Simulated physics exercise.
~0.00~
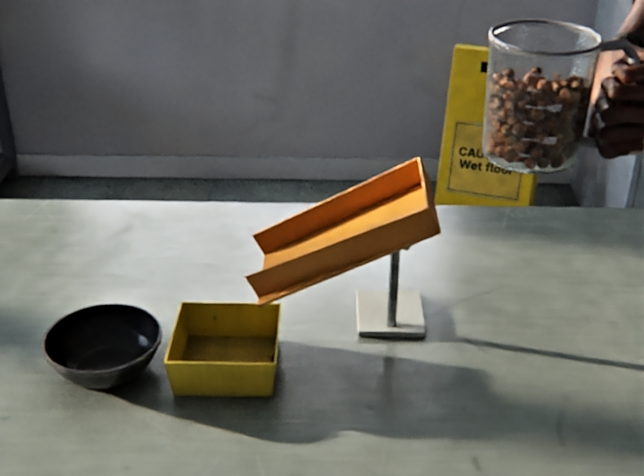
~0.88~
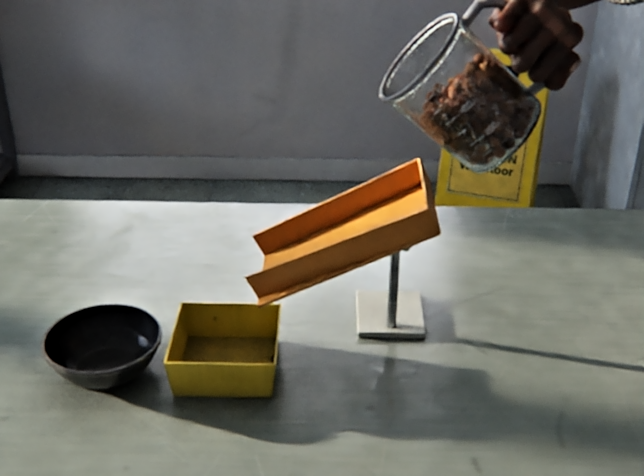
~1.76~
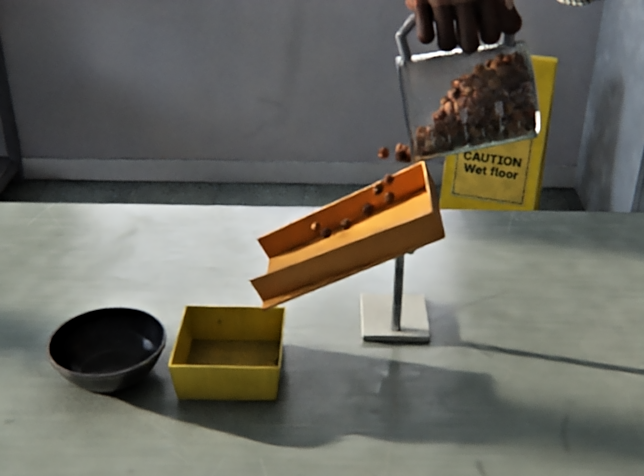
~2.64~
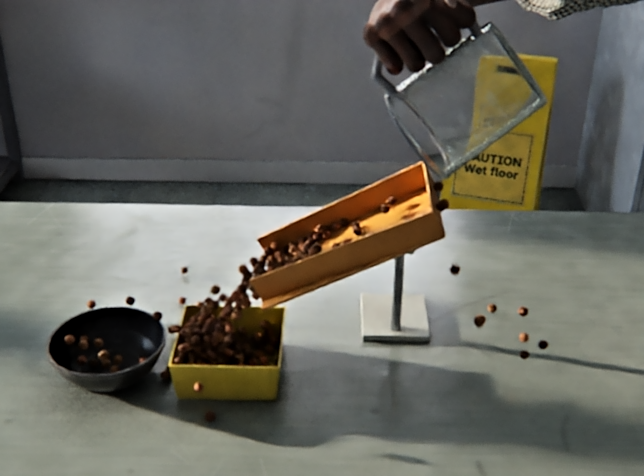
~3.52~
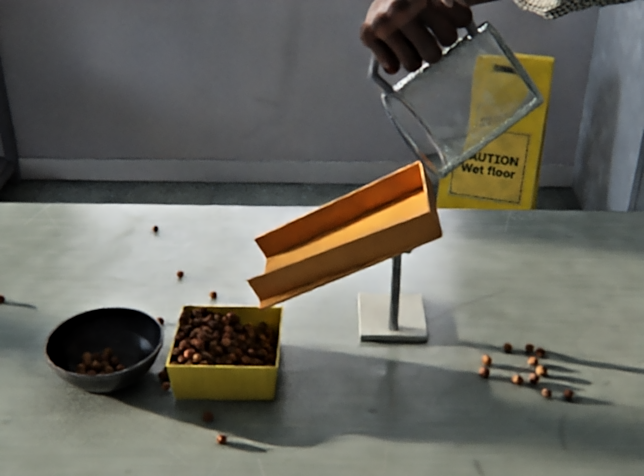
Brown balls pouring from a hand-tilted clear jug, rolling down an orange slope, mostly filling a yellow tin, some scattering around.
